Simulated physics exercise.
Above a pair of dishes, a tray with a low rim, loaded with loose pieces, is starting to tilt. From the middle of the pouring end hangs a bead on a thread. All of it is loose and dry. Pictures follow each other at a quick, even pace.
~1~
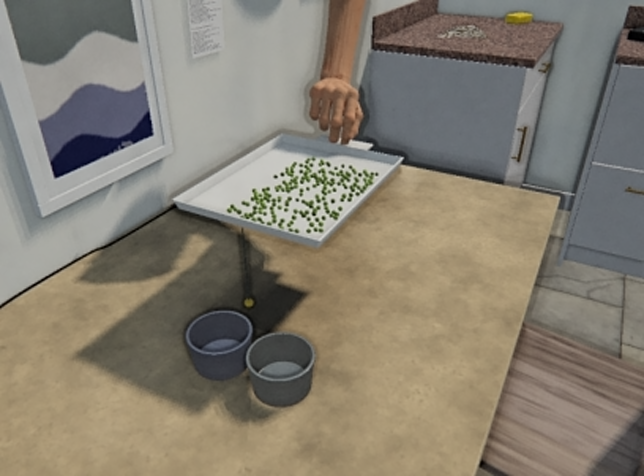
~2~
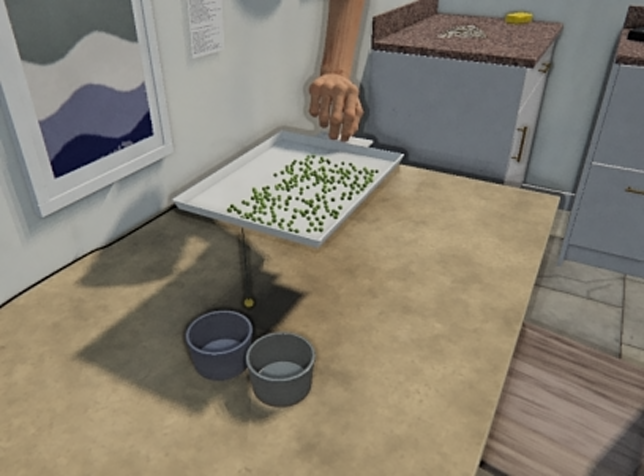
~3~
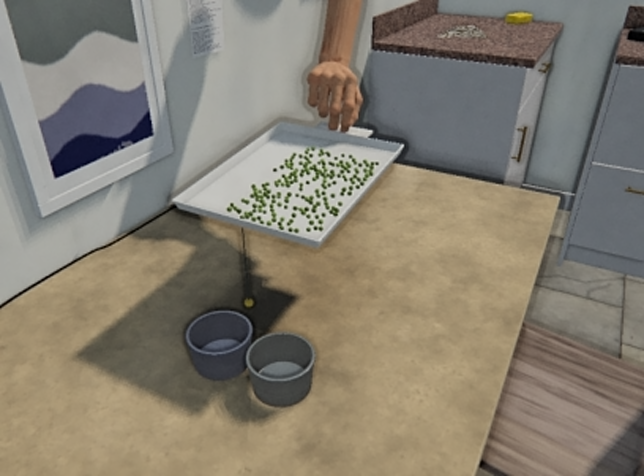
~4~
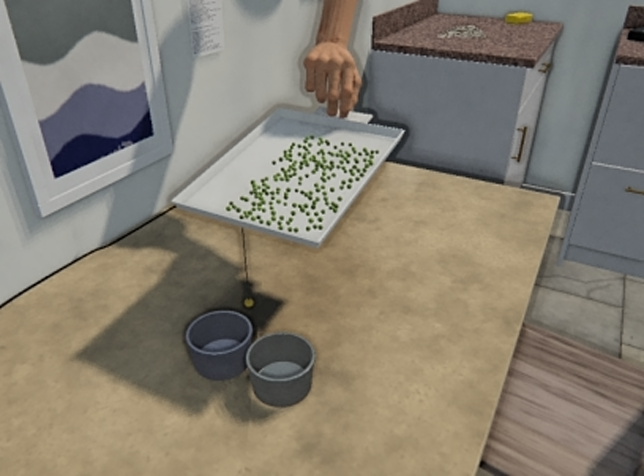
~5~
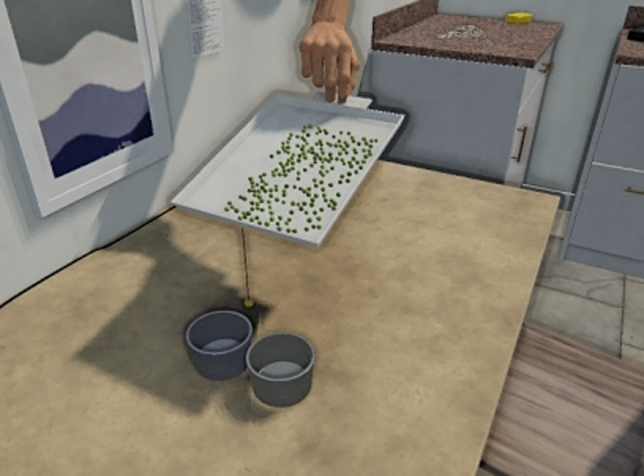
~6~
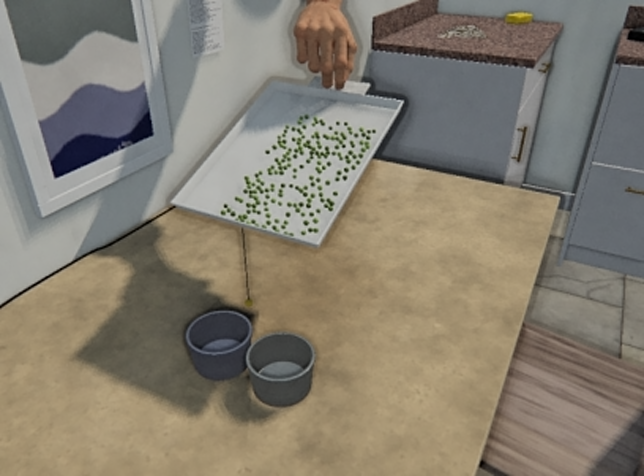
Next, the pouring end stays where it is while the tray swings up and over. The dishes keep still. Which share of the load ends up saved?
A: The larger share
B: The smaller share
The answer is A.
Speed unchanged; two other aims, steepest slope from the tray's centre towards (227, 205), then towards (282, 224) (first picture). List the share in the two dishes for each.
Shares, approx.: 0 %, then 40 %.
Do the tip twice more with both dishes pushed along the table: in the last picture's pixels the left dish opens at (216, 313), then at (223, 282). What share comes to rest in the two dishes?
You'd end up with around 60 per cent and then around 0 per cent.
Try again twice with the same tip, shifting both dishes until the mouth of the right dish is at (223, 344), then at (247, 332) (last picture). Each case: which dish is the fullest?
First try, the rightmost dish; second try, the rightmost dish.
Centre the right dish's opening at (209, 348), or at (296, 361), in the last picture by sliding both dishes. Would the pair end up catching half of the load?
For the two tries in order: Not as much as half, exceeding half.
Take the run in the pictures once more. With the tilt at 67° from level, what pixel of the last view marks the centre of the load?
About (256, 231).
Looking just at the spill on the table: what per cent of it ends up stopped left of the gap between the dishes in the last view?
I'd guess close to 80 %.
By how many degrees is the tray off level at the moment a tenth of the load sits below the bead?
That happens at around 65°.
Soon, tray tipped steeply; about two thirds on the tray; a small part in the right dish; a small part in the left dish; a stray few outside both; about a quarter in the air.
A while on, tray tipped past a quarter turn; about a third in the right dish; about a third in the left dish; about a quarter outside both; a small part in the air.
Towards the end, tray tipped past a quarter turn; about a third in the right dish; about a third in the left dish; about a quarter outside both.
Finally, tray tipped past a quarter turn; about a third in the right dish; about a third in the left dish; about a quarter outside both.
